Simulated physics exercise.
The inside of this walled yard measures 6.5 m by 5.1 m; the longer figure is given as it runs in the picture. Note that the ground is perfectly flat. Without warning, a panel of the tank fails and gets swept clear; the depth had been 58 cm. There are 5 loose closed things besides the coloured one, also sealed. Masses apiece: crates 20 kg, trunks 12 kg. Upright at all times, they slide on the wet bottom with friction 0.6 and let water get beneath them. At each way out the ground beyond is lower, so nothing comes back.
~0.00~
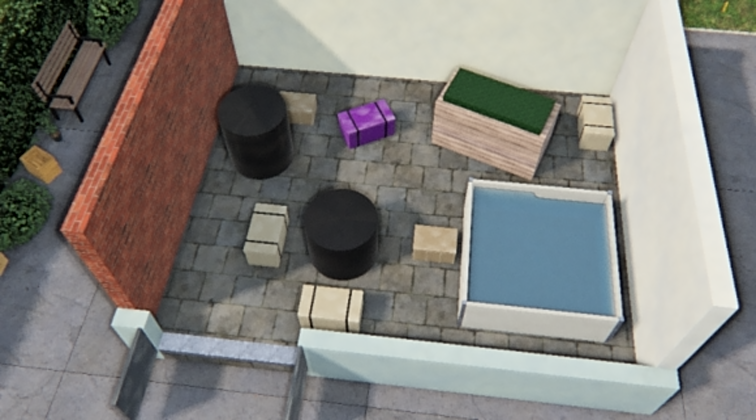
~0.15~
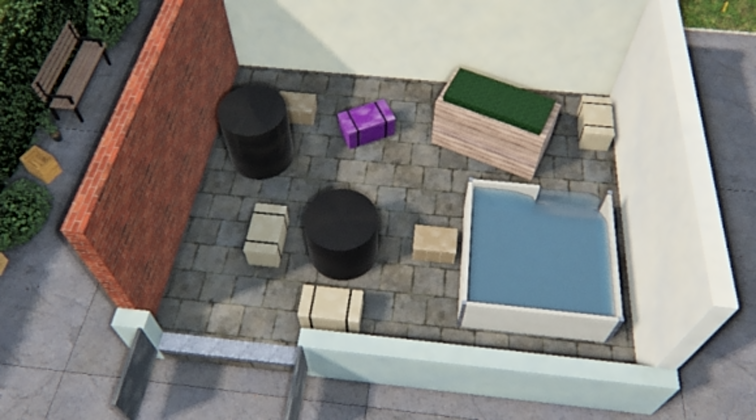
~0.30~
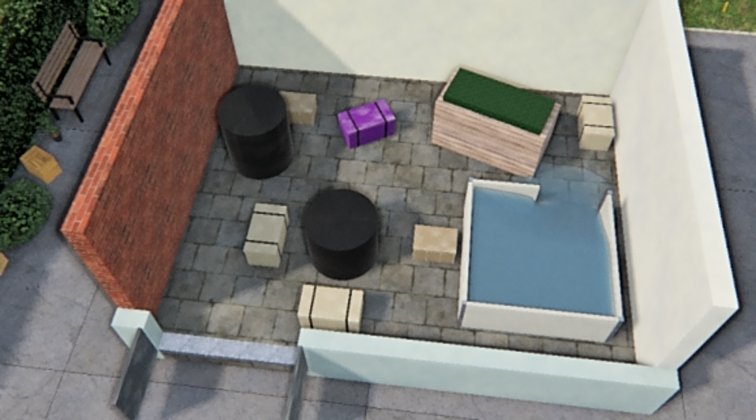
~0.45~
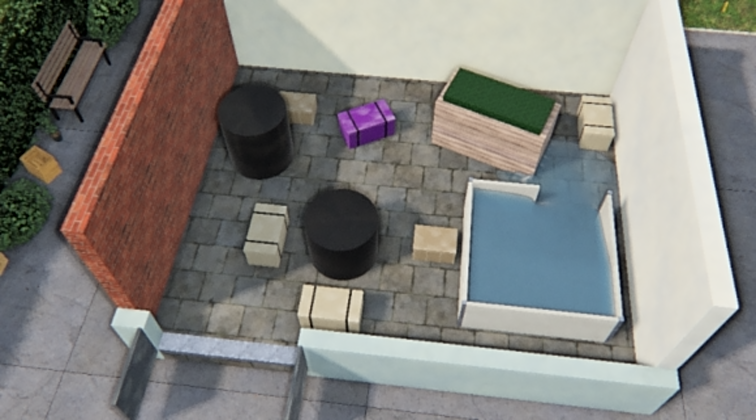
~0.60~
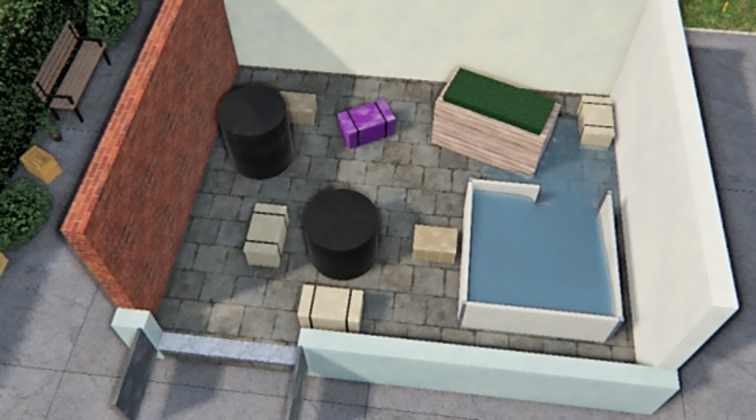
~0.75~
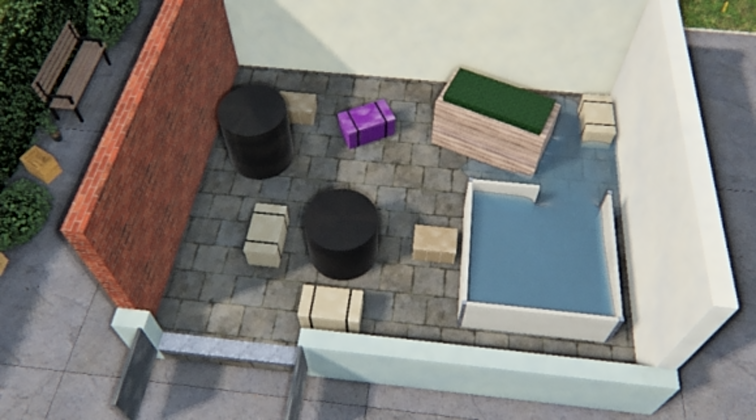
Water slipped out through a gap in the back side of the pool and spread across the paving toward the planter and the pale box by the right wall, while the purple trunk stayed still.
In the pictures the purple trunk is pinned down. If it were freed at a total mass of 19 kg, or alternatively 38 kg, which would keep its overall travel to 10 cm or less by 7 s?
Ballast needed: The greater.
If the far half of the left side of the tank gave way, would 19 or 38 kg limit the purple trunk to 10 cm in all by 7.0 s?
In that case no choice suffices.
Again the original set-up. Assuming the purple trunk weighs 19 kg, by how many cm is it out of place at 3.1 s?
Around 0 centimetres out of place.
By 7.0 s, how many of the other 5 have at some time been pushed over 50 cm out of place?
I get 2.
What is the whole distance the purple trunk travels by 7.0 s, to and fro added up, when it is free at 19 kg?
It covers about 100 cm altogether.
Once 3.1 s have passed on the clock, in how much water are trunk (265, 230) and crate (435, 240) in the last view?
About 0 and 0 cm.
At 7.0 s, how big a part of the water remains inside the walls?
Roughly 98 percent.
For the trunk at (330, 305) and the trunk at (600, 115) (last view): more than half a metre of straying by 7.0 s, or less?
Below the mark, beyond the mark.
After 1.4 s the purple trunk would be 0 cm from its start with 19 kg and 0 cm from its start with 38 kg; 0 cm of water round it then.
After 3.1 s the purple trunk would be 0 cm from its start with 19 kg and 0 cm from its start with 38 kg; 3 cm of water round it then.
After 4.9 s the purple trunk would be 19 cm from its start with 19 kg and 3 cm from its start with 38 kg; 4 cm of water round it then.
After 7.0 s the purple trunk would be 101 cm from its start with 19 kg and 3 cm from its start with 38 kg; 4 cm of water round it then.
